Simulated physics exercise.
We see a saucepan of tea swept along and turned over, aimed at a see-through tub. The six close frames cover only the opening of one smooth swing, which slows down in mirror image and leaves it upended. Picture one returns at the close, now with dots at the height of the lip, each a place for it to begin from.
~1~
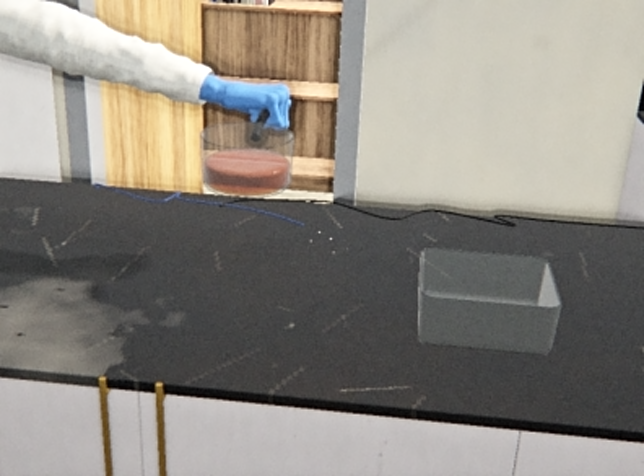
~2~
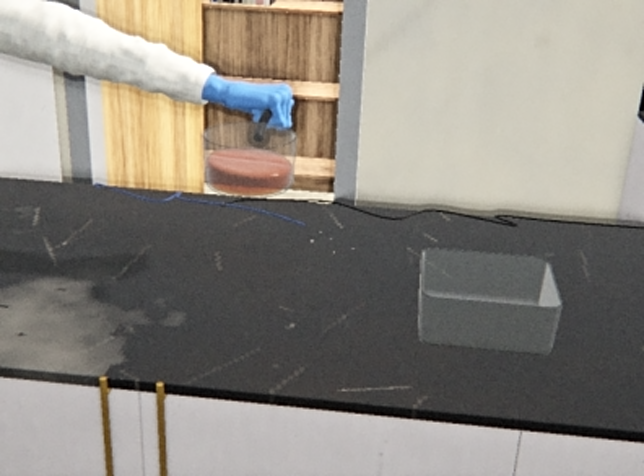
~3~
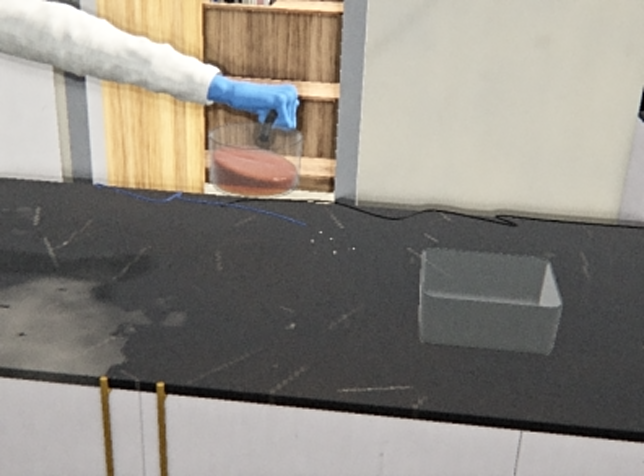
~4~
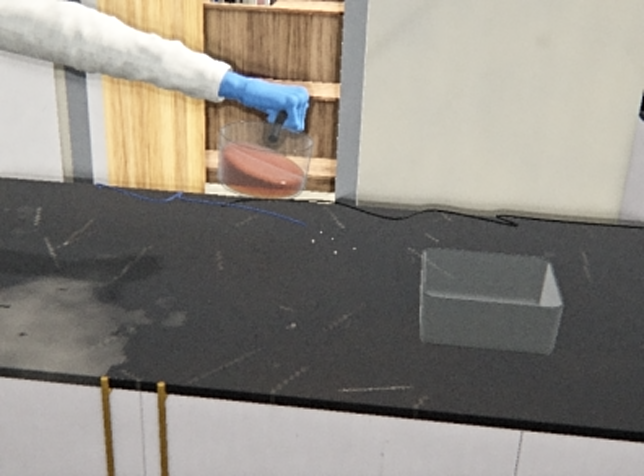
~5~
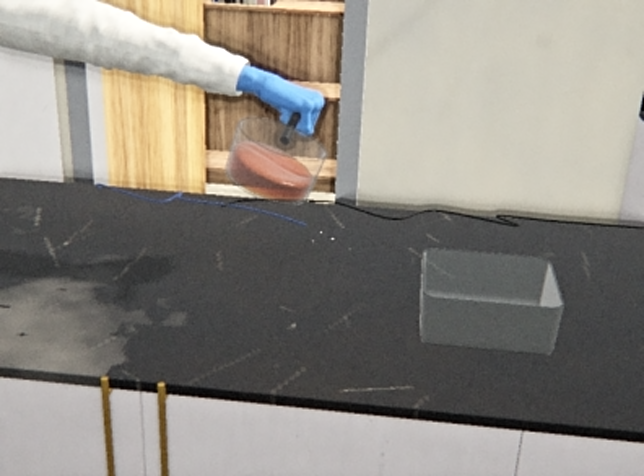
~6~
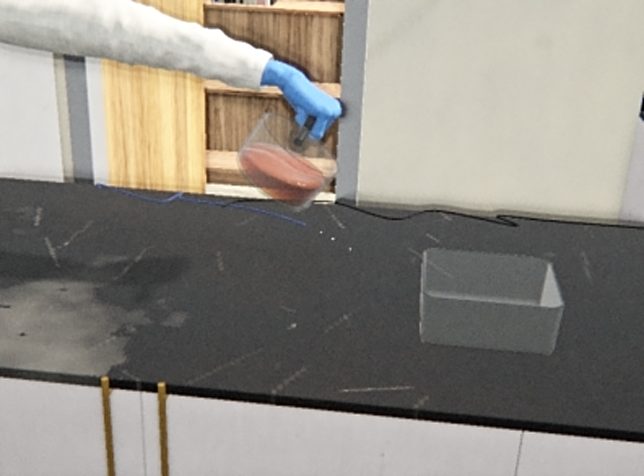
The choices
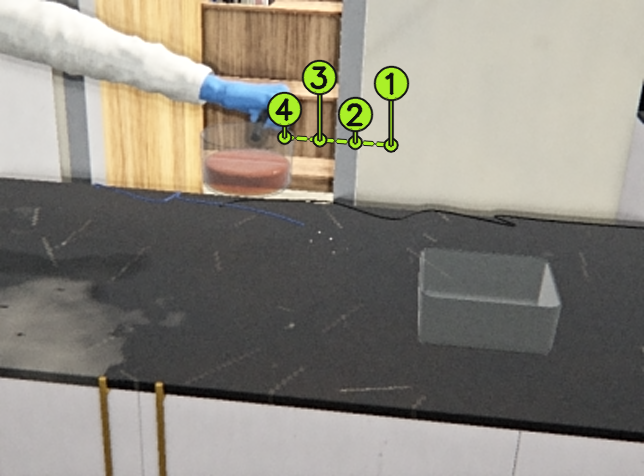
At a black countertop above white cabinets, a blue-gloved hand holds a clear pan of reddish-brown tea upright, with a see-through tub sitting to the right. The hand moves the pan slightly to the right, then tilts it further and further rightward, the tea still inside.
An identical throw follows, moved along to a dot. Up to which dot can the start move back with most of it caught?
The limit is 3.
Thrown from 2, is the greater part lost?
No, that is safe.
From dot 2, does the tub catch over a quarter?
Yes, it does.
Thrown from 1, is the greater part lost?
No, not at all.
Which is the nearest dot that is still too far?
Here it is dot 4.
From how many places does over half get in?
Three.
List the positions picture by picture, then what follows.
Upright, lip at (291, 137); tub from (417, 340) to (550, 353); nothing has left yet.
Upright, lip at (294, 137); nothing has left yet.
Upright, lip at (300, 138); nothing has left yet.
Tipped about 6°, lip at (311, 144); nothing has left yet.
Tipped about 18°, lip at (325, 155); nothing has left yet.
Tipped about 35°, lip at (337, 169); nothing has left yet.
On the marked copy, 1 at (391, 145); 2 at (355, 142); 3 at (319, 139); 4 at (284, 137).
With 1, about 72 % lands in the tub, 14 % falls short and 15 % goes beside or beyond.
With 2, about 68 % lands in the tub, 7 % falls short and 25 % goes beside or beyond.
With 3, about 63 % lands in the tub, 19 % falls short and 18 % goes beside or beyond.
With 4, about 7 % lands in the tub, 90 % falls short and 3 % goes beside or beyond.
